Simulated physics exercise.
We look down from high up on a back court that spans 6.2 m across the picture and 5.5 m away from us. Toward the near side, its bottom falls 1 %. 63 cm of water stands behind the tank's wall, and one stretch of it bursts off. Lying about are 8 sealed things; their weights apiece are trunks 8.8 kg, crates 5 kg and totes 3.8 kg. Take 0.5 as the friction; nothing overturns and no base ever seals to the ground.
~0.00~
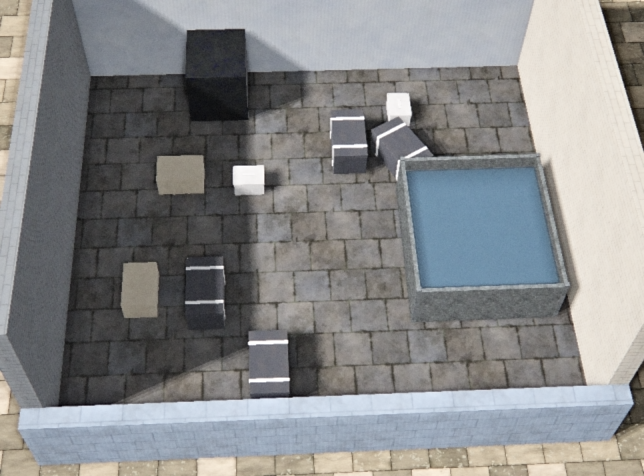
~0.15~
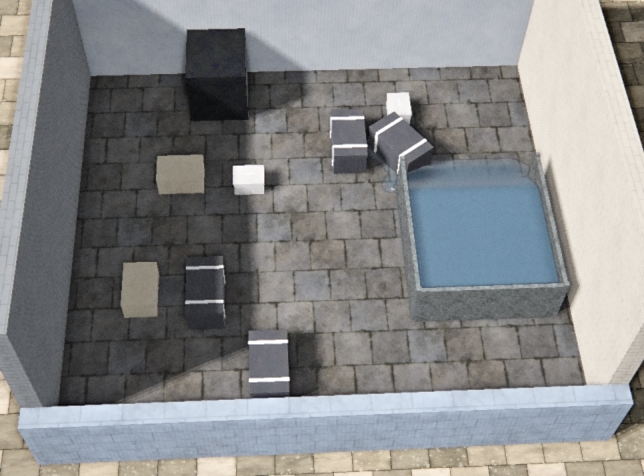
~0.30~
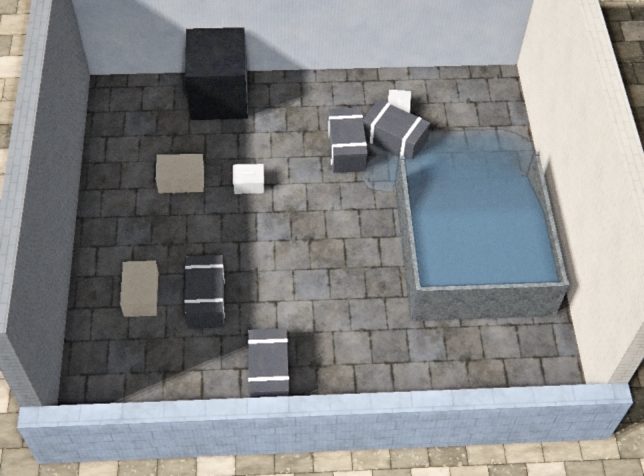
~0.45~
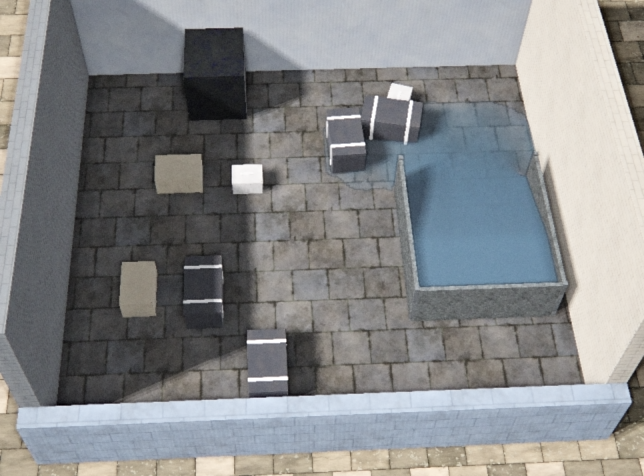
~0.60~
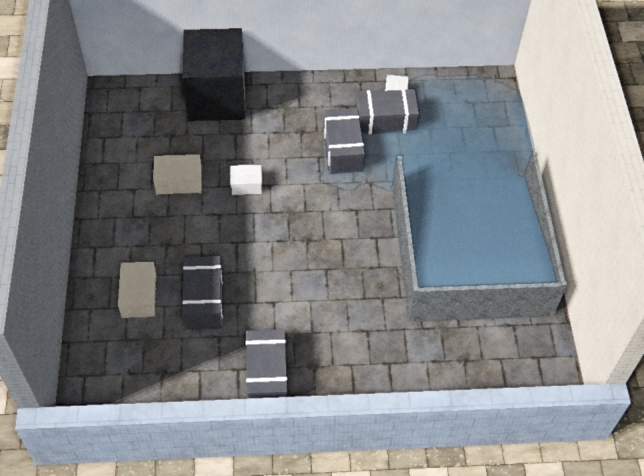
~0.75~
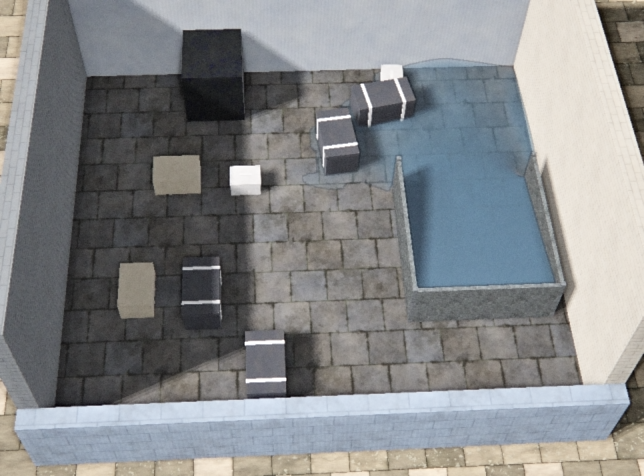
Water pours from the far side of a raised, grey-rimmed pool on the right of a walled, stone-paved court, seen from high up by a nearly still camera. Around it sit grey boxes with white bands, white cubes, tan boxes and a big black block at back left. Spreading over the back-right paving, the water turns and pushes the nearest banded box backward, then a white cube, and finally swivels another banded box slightly.
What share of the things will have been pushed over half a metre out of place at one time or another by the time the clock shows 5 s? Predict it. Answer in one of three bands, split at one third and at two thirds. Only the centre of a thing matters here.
Two thirds or more.
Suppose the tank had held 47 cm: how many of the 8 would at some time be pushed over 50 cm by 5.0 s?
So the tally would be 6.
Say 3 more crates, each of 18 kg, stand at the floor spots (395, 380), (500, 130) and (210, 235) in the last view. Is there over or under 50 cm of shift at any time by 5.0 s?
Within it, beyond it, beyond it.
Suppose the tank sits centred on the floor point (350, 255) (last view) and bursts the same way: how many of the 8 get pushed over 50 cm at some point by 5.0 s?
The count would be 6.
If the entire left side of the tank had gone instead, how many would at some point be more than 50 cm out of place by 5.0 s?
The answer would then be 5.
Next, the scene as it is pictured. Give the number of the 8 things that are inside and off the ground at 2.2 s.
Answer: 1.
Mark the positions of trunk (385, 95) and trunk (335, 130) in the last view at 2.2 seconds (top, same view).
Somewhere around (280, 84) and (301, 138).
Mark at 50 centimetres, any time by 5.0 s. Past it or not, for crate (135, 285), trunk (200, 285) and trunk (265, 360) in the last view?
Well, in that order it's topping it, topping it, not reaching it.
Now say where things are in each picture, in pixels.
In the first frame, a trunk at (402, 142), on the bottom; a tote at (399, 104), on the bottom; 3.2 m2 under water; 0 of 8 have shifted.
In the second frame, a trunk at (401, 137) rests on the ground, 9 cm from its start; a tote at (399, 104) rests on the ground; 4.0 m2 under water; 1 of 8 have shifted.
In the third frame, a trunk at (396, 121) rests on the ground, 34 cm from its start; a tote at (399, 101) rests on the ground, 3 cm from its start; 5.2 m2 under water; 1 of 8 have shifted.
In the fourth frame, a trunk at (392, 111) rests on the ground, 52 cm from its start; a tote at (399, 96) rests on the ground, 14 cm from its start; 6.4 m2 under water; 2 of 8 have shifted.
In the fifth frame, a trunk at (388, 103) rests on the ground, 67 cm from its start; a tote at (397, 86), on the bottom, 32 cm from its start; water covers 7.6 m2; 2 of 8 have shifted.
In the sixth frame, a trunk at (383, 93), on the bottom, 85 cm from its start; a tote at (392, 75), on the bottom, 54 cm from its start; 8.5 m2 under water; 3 of 8 have shifted.
After 1.1 s 2 of 8 are over 50 cm from their spots; 2 afloat.
After 2.2 s 3 of 8 are over 50 cm from their spots; 1 afloat.
After 3.5 s 4 of 8 are over 50 cm from their spots; 3 afloat.
After 5.0 s 7 of 8 are over 50 cm from their spots, and 7 have been at some point; 7 afloat.
